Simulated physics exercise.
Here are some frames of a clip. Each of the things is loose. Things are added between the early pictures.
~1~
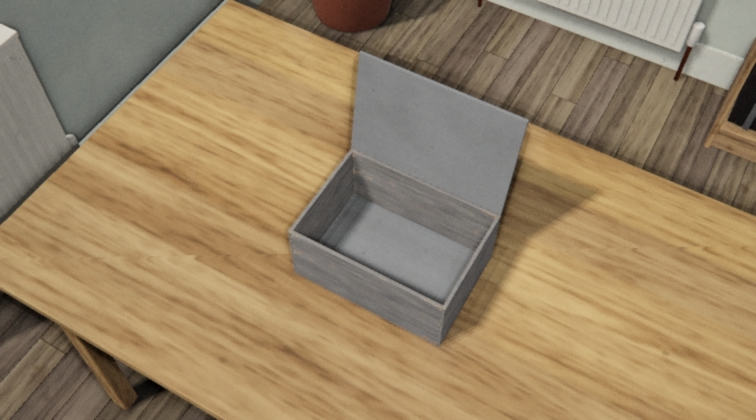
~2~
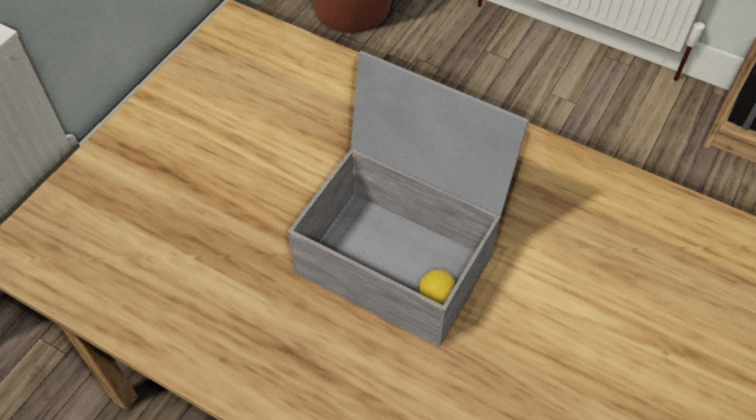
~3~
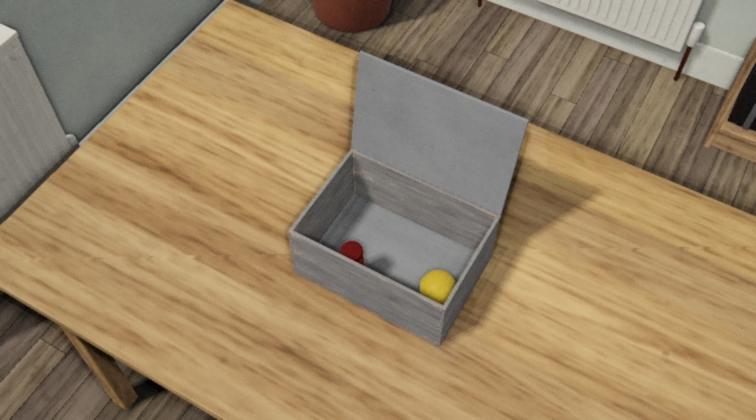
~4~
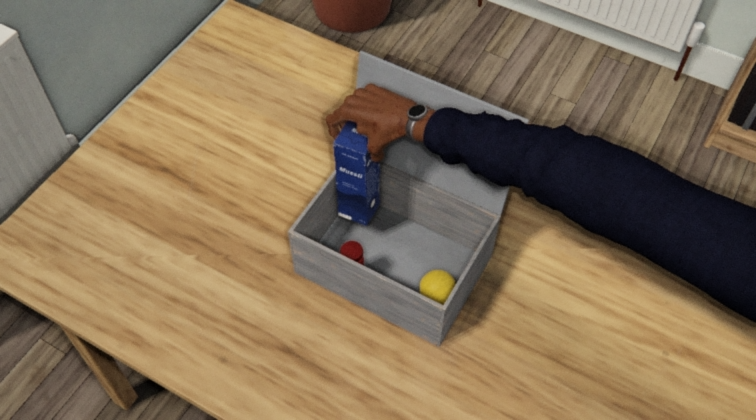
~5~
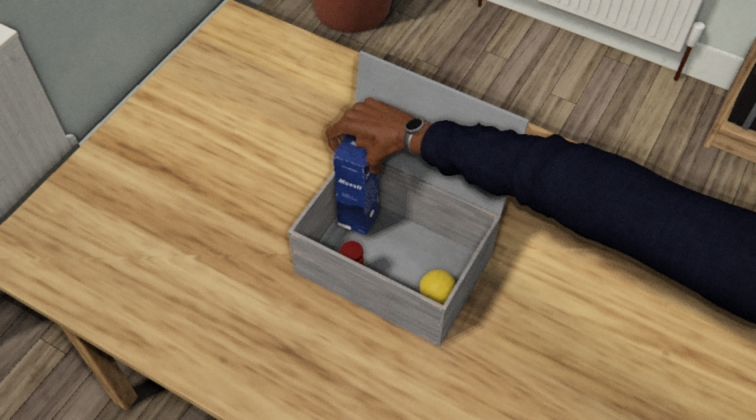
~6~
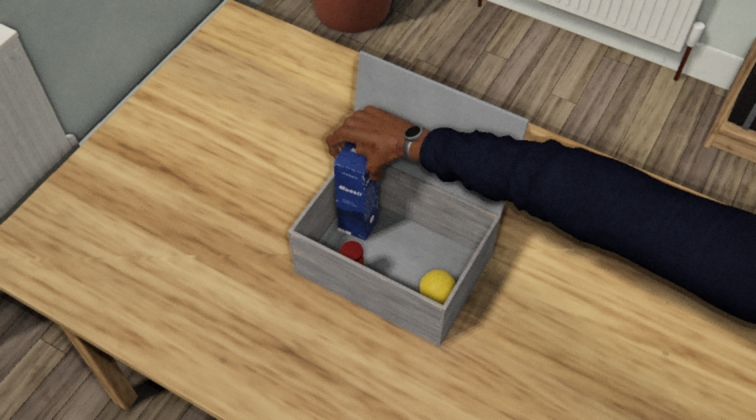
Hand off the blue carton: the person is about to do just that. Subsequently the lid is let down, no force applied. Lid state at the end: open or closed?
Open.
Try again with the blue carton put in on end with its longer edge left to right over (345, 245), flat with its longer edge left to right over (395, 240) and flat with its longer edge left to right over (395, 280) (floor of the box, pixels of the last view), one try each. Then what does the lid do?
The first placement leaves the lid partly open, the second fully closed, and the third fully closed.
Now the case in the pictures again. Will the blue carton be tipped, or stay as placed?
At the finish it goes crooked.
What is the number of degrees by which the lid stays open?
I'd say roughly 18 degrees above the rim.
Then, 1.40 s later than the last frame, lid 75° above the rim.
Then, 2.10 s later than the last frame, lid 35° above the rim; blue carton tilted by 23° near (346, 209).
Then, 2.50 s later than the last frame, lid 18° above the rim; blue carton tilted by 43° near (344, 225); red shaker tilted by 6°.
When it is over, lid 18° above the rim; lying over in the box, blue carton; left askew, red shaker; yellow lemon as before. End places, in pixels of the last picture, blue carton near (345, 223).
